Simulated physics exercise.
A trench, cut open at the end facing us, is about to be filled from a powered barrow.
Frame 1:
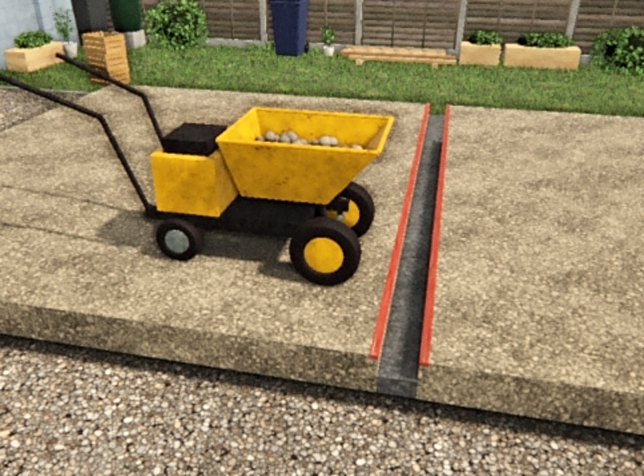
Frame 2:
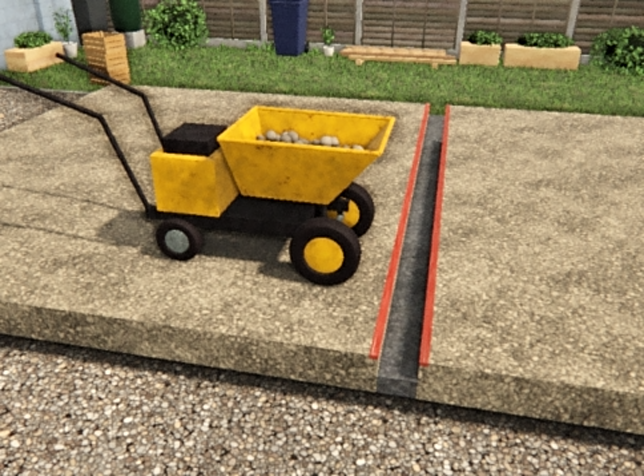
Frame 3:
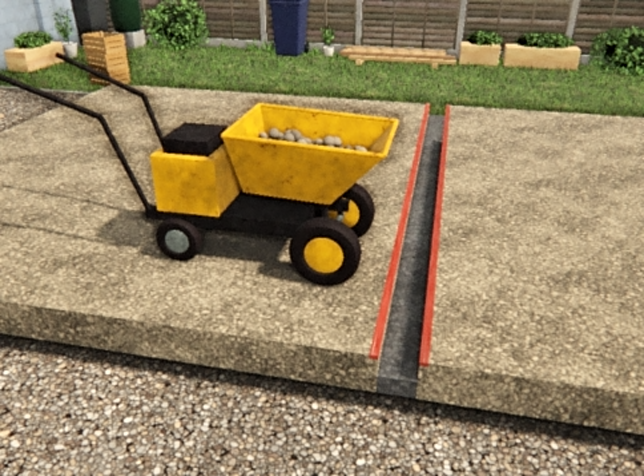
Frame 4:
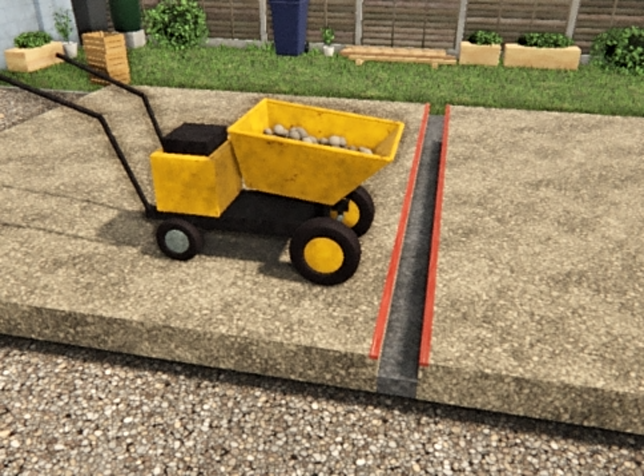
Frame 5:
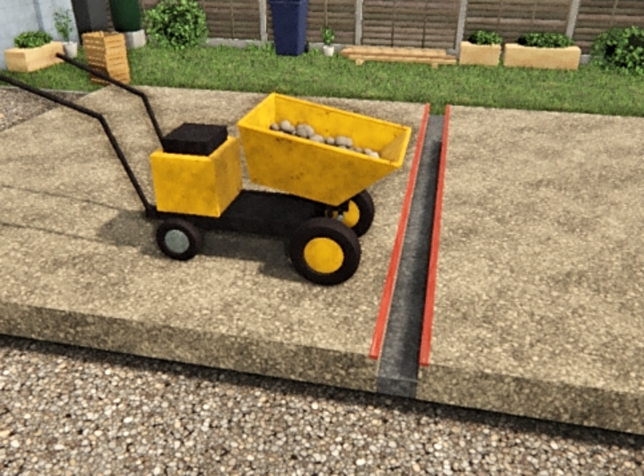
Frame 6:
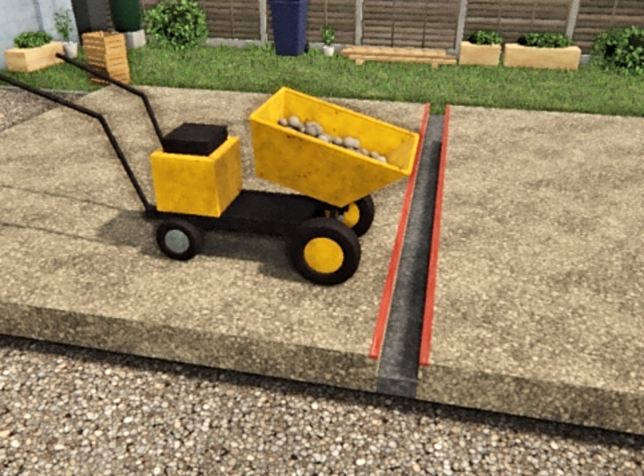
We see a yellow powered barrow holding rounded pebbles on a concrete slab, beside a narrow trench edged in red. The barrow stays in place while its skip gradually tilts forward to the right, its lip lowering.
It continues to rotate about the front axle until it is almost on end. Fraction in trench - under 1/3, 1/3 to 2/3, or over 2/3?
From what I can see, the trench share stays below a third.
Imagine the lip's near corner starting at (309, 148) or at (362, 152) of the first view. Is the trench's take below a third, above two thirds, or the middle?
The middle third, then under a third.
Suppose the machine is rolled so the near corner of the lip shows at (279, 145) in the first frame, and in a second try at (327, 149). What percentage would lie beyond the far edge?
In order: About 0 % and 20 %.
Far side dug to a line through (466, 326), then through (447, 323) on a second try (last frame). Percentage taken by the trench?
Around 20 percent first, around 0 percent second.
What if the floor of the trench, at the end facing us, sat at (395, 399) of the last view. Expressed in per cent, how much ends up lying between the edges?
Something like 0 %.
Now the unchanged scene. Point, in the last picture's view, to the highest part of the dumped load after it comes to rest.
About (479, 260).
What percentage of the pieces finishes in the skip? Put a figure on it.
All told, it is near 35 percent.
Just after the last frame, skip tipped steeply; every one in the skip.
A moment on, skip tipped right over; roughly two thirds in the skip; roughly a third beyond it.
Further on, skip tipped right over; roughly a third in the skip; roughly two thirds beyond it.
When it is over, skip tipped right over; roughly a third in the skip; not one in or heaped over the trench; roughly two thirds beyond it.
